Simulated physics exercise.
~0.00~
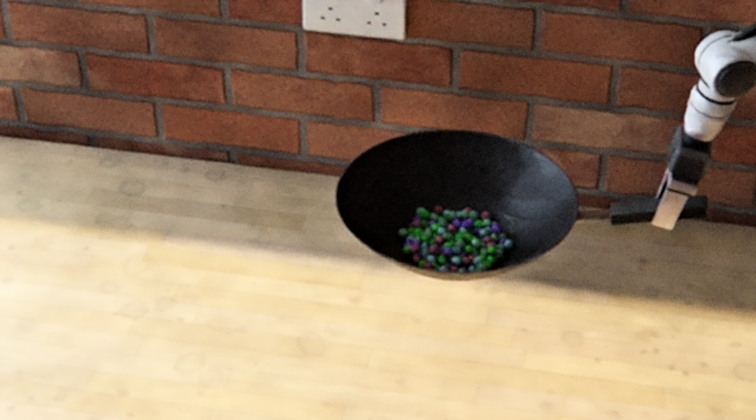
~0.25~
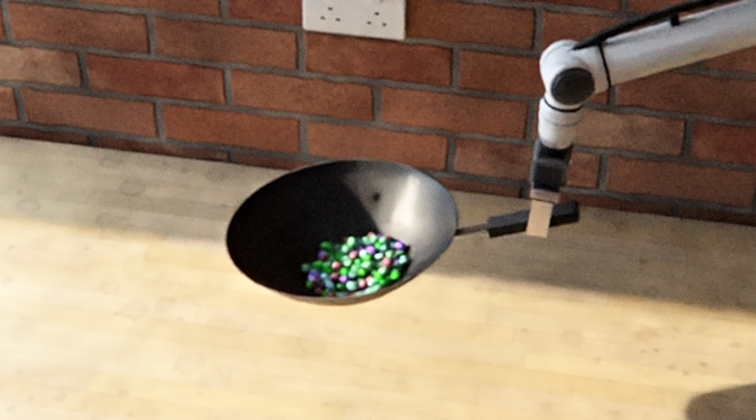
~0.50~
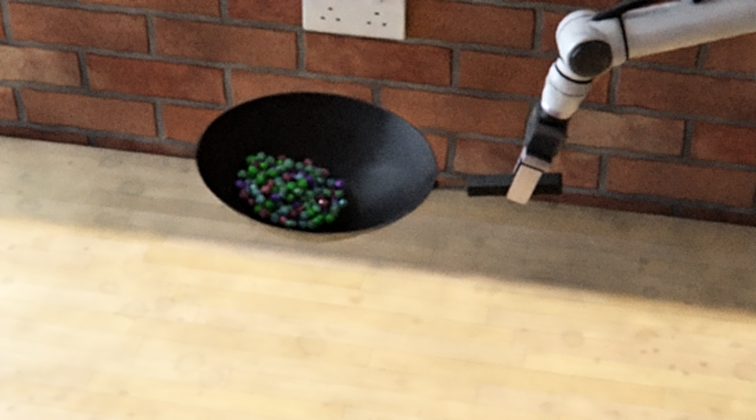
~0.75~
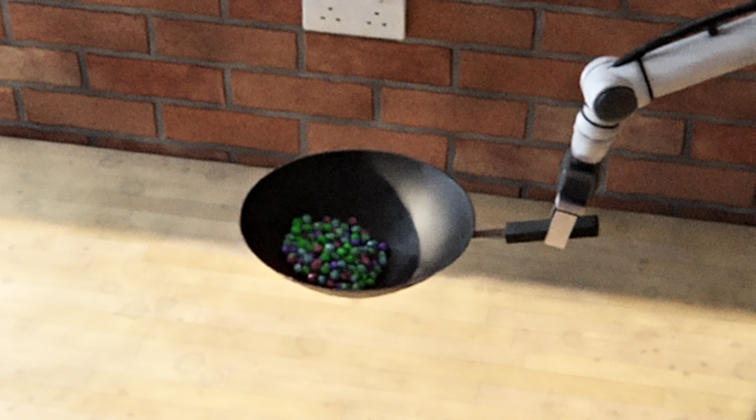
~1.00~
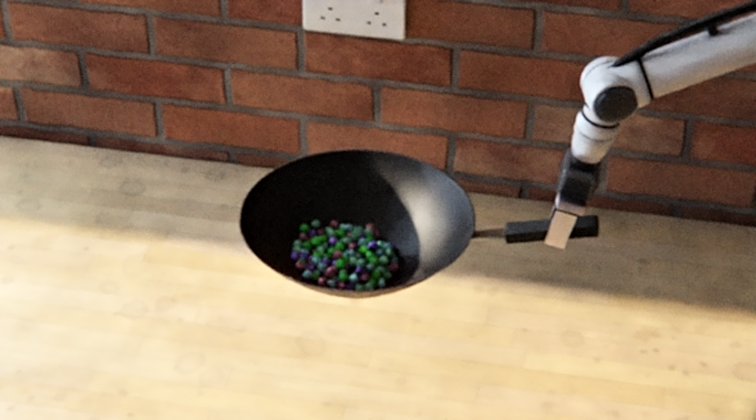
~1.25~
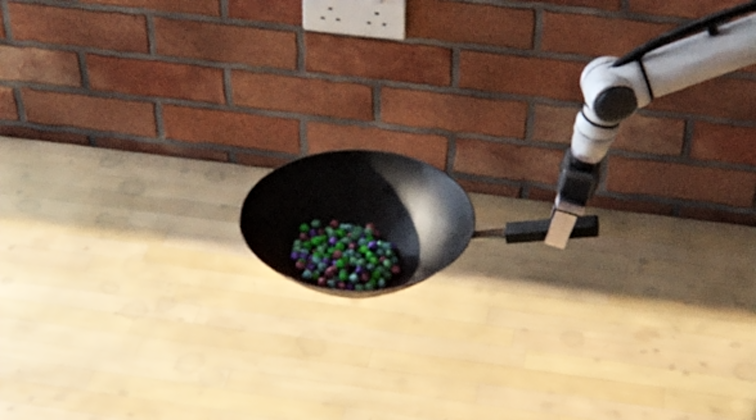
A robot arm holding a dark wok of small colourful round sweets swept it left over a wooden counter, lifted it up, then lowered it slightly to the right and held it still, with the sweets settling in a heap inside.
